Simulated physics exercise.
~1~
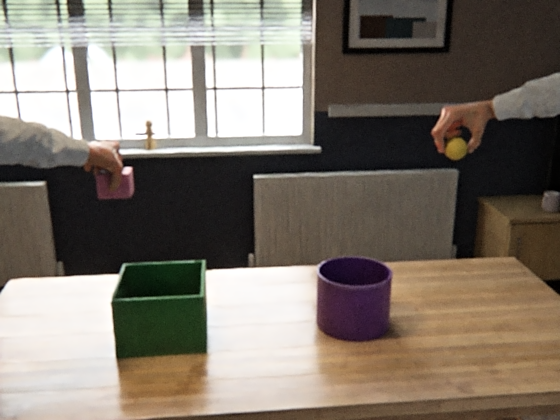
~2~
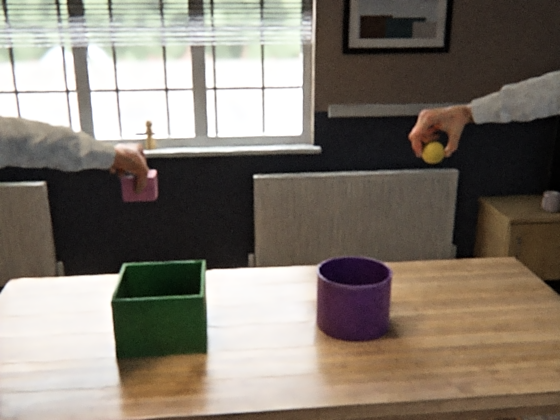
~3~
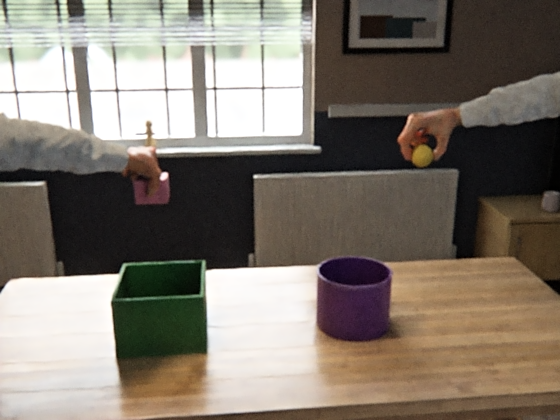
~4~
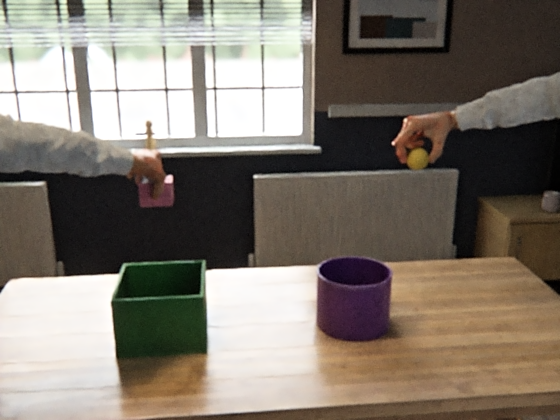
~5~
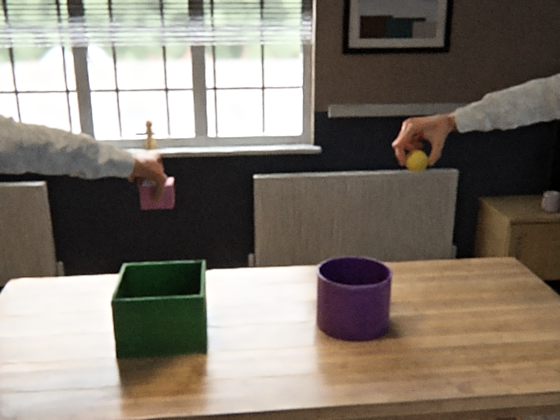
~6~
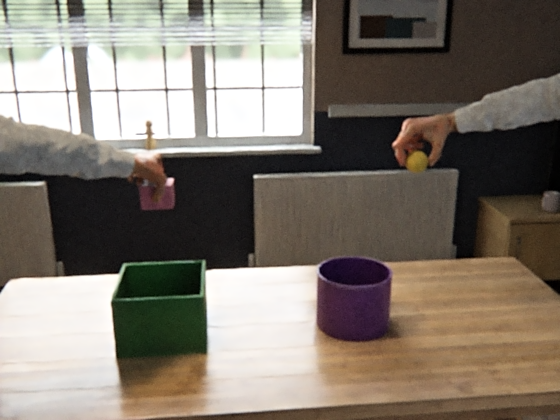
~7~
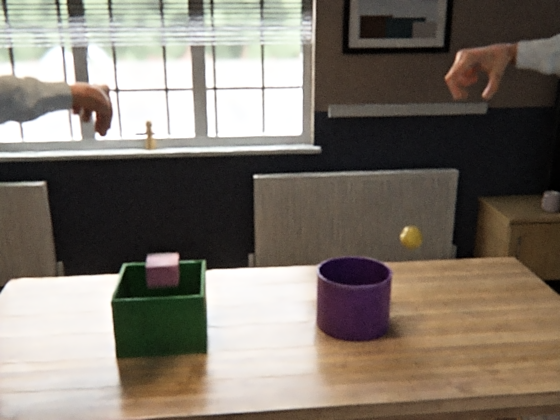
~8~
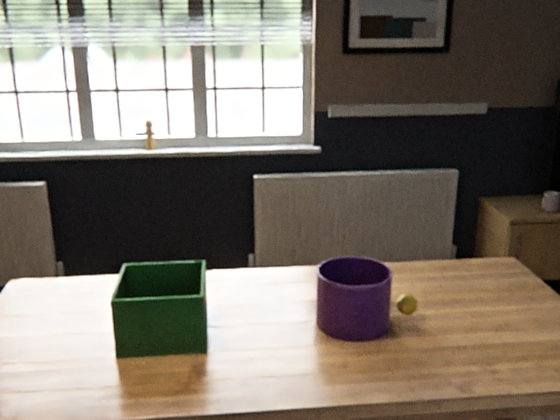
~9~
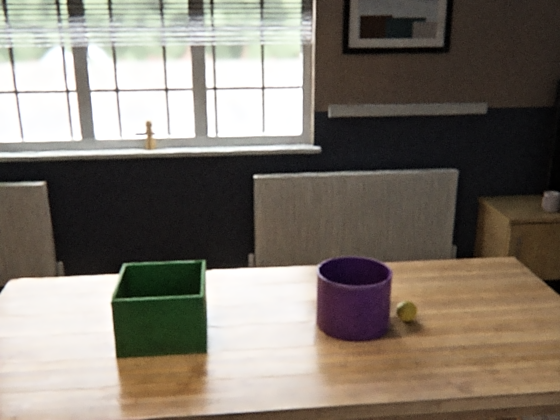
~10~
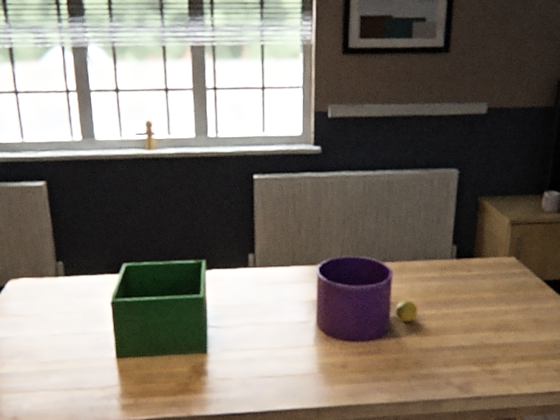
On a wooden table by a window, two hands held a pink block and a yellow lemon above a green box and a purple bucket, then let go; the block dropped into the box, while the lemon landed just right of the bucket.
